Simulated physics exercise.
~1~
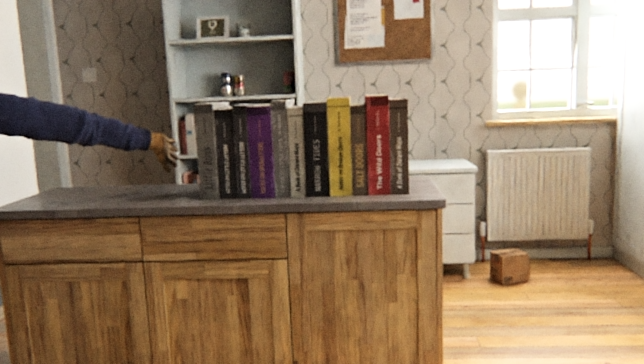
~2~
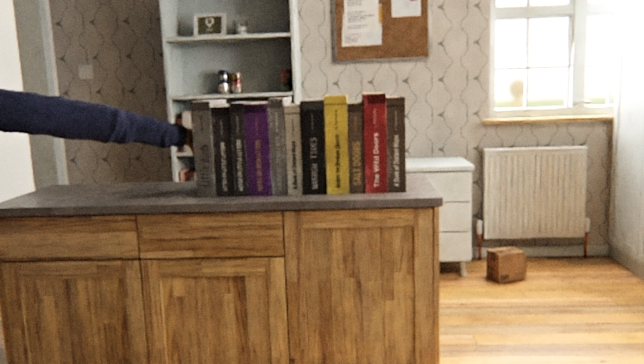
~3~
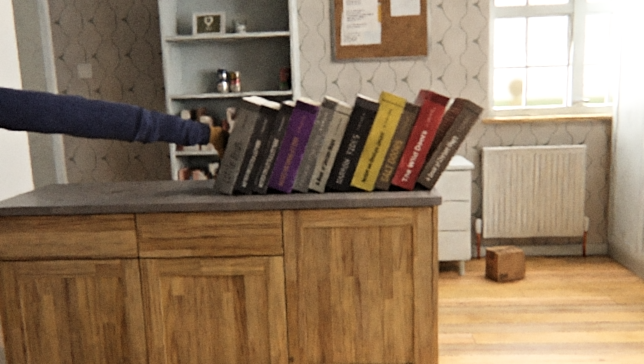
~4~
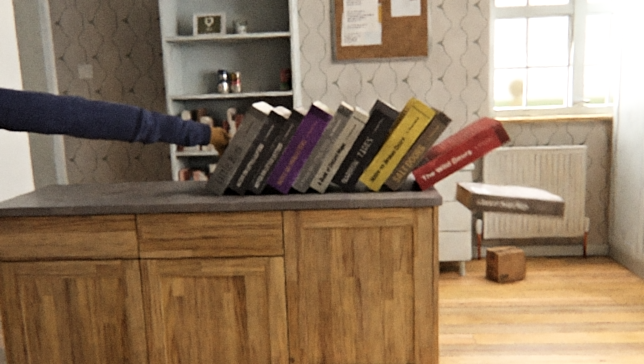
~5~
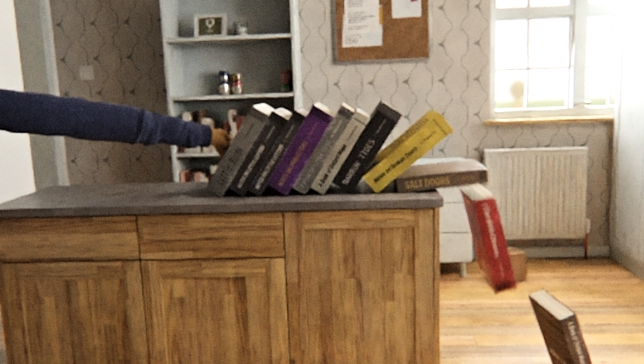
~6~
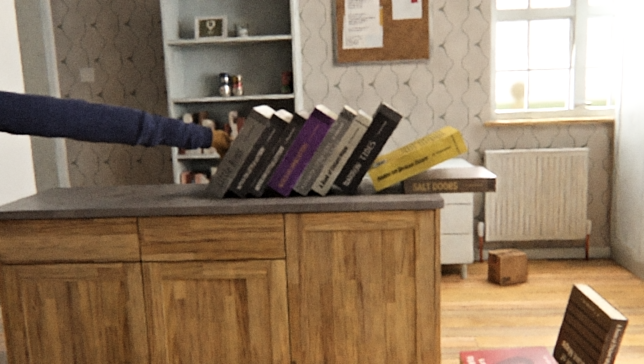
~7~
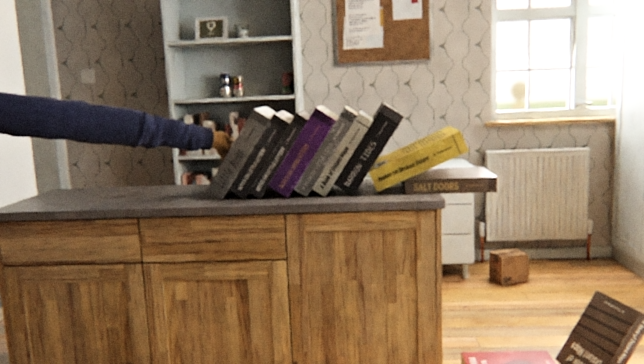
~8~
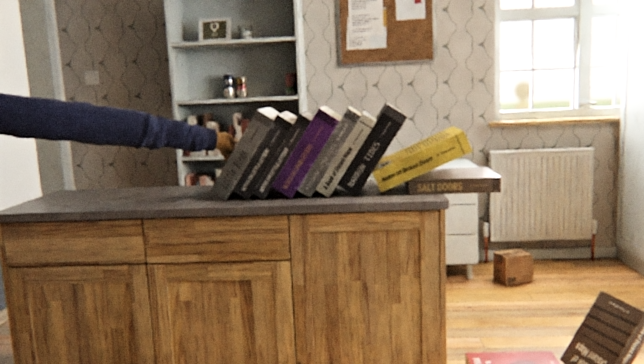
The footage shows a hand pushing a row of upright book-like files rightward along a wooden cabinet until they lean over; the rightmost one and the red one tumble to the floor, while the yellow one ends tipped over on top, beside the others still leaning against the hand.
